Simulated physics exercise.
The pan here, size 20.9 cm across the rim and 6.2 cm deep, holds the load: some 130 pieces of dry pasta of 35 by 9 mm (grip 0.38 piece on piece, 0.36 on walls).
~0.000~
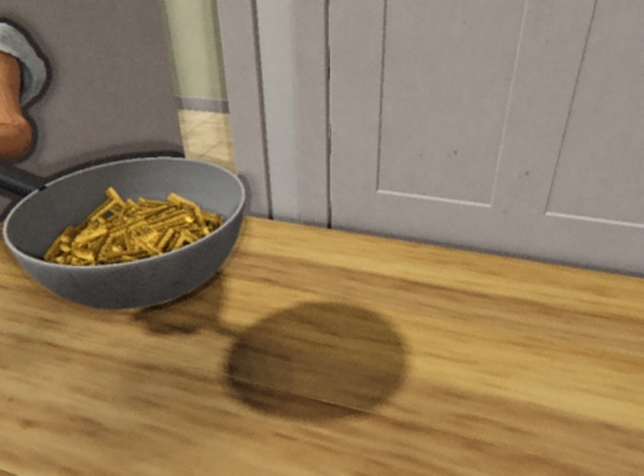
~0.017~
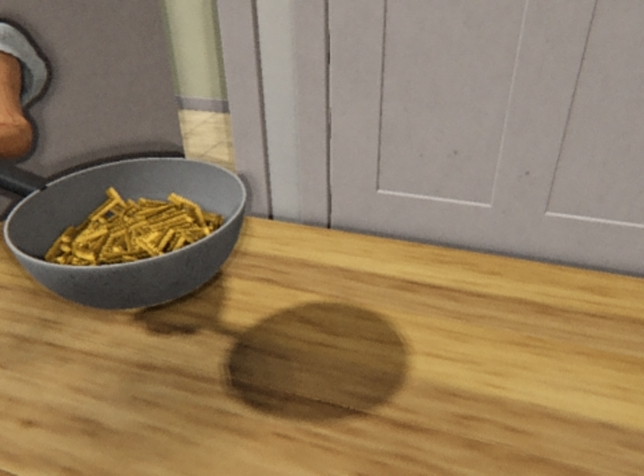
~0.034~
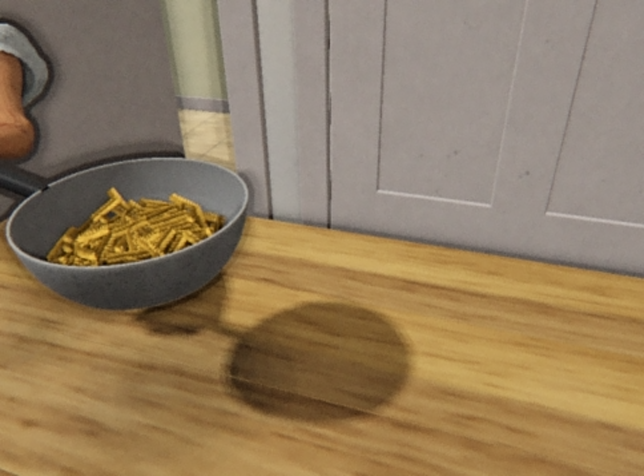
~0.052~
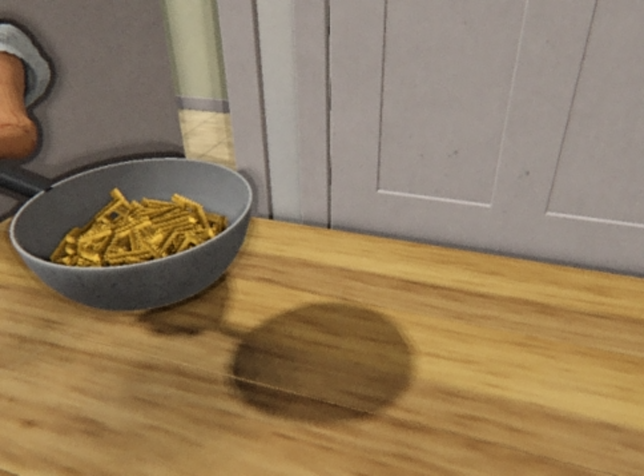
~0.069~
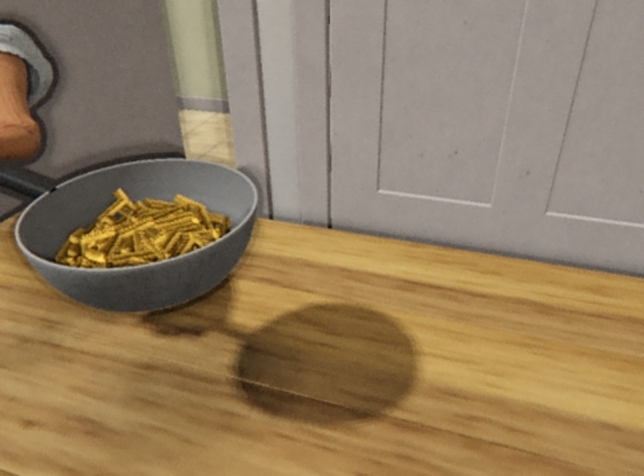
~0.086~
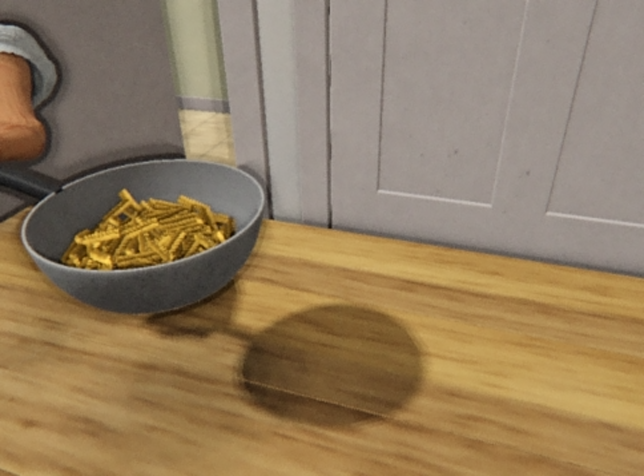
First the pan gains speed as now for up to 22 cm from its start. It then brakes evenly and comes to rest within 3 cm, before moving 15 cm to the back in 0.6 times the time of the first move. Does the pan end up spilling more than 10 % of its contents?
No.
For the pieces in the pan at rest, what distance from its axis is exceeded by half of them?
Median radius: About 6.0 cm.
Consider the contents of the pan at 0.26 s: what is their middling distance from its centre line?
Around 5.5 cm.
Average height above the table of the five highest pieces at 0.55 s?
Height: Some 26 centimetres.
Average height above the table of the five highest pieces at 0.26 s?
Height: Roughly 21 centimetres.
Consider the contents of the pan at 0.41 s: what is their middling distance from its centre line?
That would be about 7.0 cm from the centre line.
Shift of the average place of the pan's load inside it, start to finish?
About 4.0 cm.
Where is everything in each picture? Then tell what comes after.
The first picture shows pan at (147, 269); tilt 0 degrees; moved 0.0 cm; leading edge at (232, 218); top of the load at (114, 208).
The second picture shows pan at (148, 269); tilt 0 degrees; moved 0.1 cm; leading edge at (233, 218); top of the load at (115, 208).
The third picture shows pan at (150, 270); tilt 0 degrees; moved 0.3 cm; leading edge at (235, 219); top of the load at (116, 209).
The fourth picture shows pan at (153, 271); tilt 0 degrees; moved 0.7 cm; leading edge at (240, 219); top of the load at (119, 209).
The fifth picture shows pan at (158, 273); tilt 0 degrees; moved 1.2 cm; leading edge at (245, 220); top of the load at (123, 210).
The sixth picture shows pan at (164, 275); tilt 0 degrees; moved 1.9 cm; leading edge at (253, 222); top of the load at (117, 211). Its speed is now 0.45 m/s.
After 0.26 s, tilt 0 degrees; pan 100 %; middle of all pieces near (291, 273).
After 0.41 s, tilt 0 degrees; pan 100 %; middle of all pieces near (461, 270).
Then, at 0.55 s, tilt 0 degrees; pan 95 %, in the air 5 %; middle of all pieces near (452, 203).
Then, at 0.68 s, tilt 0 degrees; fallen right of where it stops 5 %, pan 95 %; middle of all pieces near (439, 195).
At rest (1.2 s), fallen right of where it stops 5 %, pan 95 %.
